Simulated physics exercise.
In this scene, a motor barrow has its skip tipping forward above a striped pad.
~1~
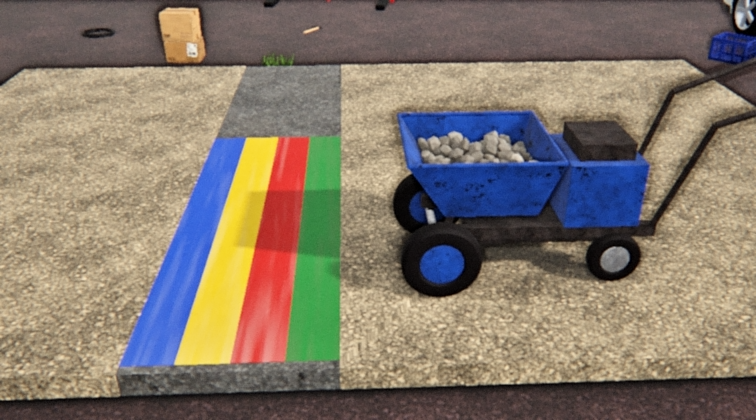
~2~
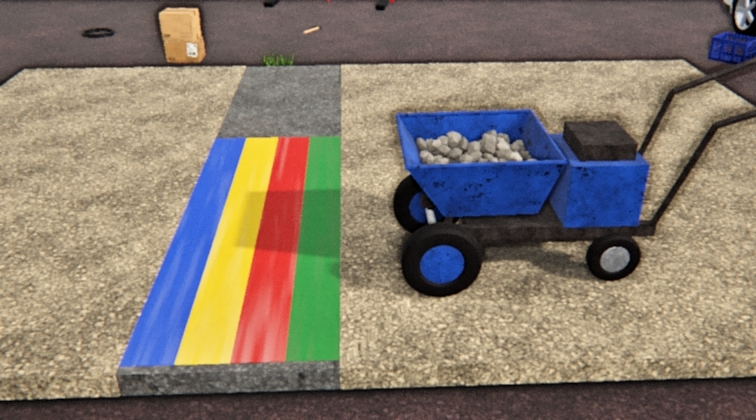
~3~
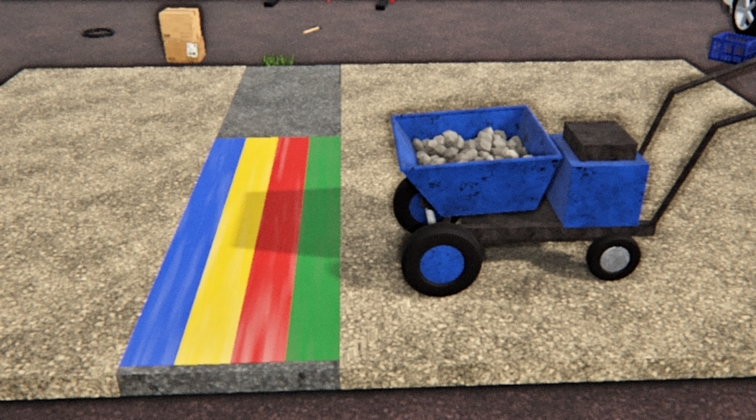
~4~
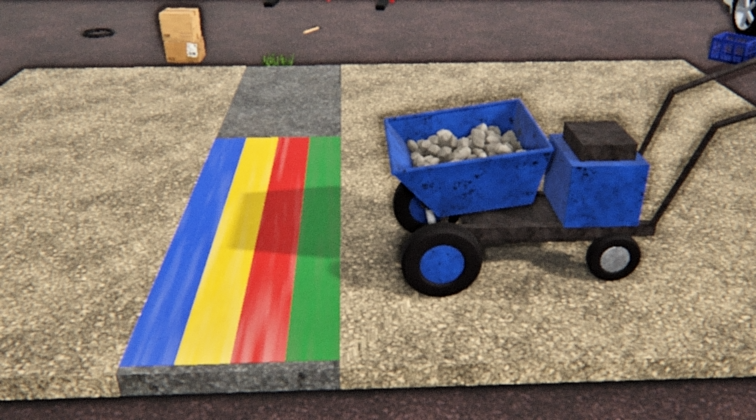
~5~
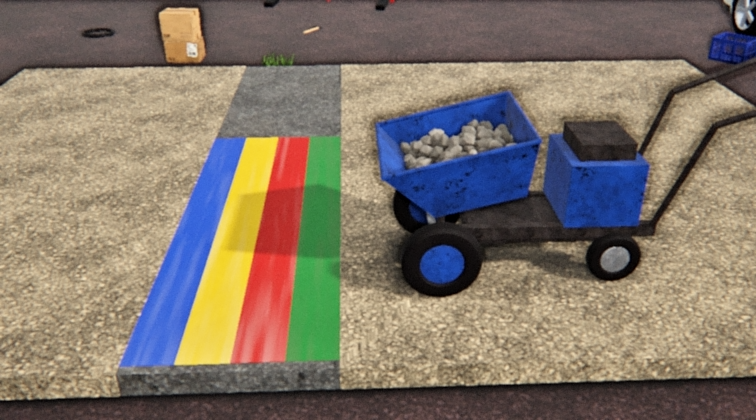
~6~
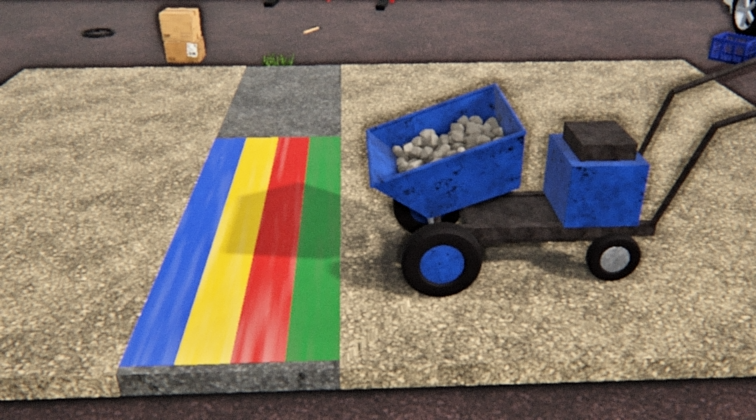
On a pale gravelly slab edged by dark ground, seen from slightly above and to the side, a cardboard box sits at the back left. A blue motor barrow loaded with grey broken stones stands at the right, beside a pad striped blue, yellow, red and green from left to right. The skip starts level, then gradually tilts down toward the left as its rear rises, while the wheels and camera stay still.
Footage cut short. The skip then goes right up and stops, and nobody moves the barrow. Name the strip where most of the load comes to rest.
Green.
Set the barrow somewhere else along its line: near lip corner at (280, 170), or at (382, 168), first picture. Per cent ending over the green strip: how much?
Roughly 0 per cent first, then roughly 20 per cent.
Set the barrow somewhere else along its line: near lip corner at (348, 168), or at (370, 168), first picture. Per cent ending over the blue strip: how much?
About 10 % and 0 %.
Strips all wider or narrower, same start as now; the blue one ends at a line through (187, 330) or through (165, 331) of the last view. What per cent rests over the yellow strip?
I get 10 % for the first one and 10 % for the second.
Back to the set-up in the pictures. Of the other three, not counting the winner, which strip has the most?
Ranked second: The red one.
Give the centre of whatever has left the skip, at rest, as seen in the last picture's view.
About (300, 261).
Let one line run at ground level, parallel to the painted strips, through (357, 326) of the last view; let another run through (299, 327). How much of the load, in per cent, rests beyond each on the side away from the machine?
In order: 80 percent, then 40 percent.
Soon, skip tipped steeply; all in the skip.
A while on, skip tipped right over; nearly all in the skip; a small part over the green strip; a stray few over the red strip.
Towards the end, skip tipped right over; about a third in the skip; about a third over the green strip; about a quarter over the red strip; a small part over the yellow strip; a stray few over the blue strip; a stray few off the paint.
Finally, skip tipped right over; about a quarter in the skip; about a third over the green strip; about a quarter over the red strip; a small part over the yellow strip; a stray few over the blue strip; a stray few off the paint.
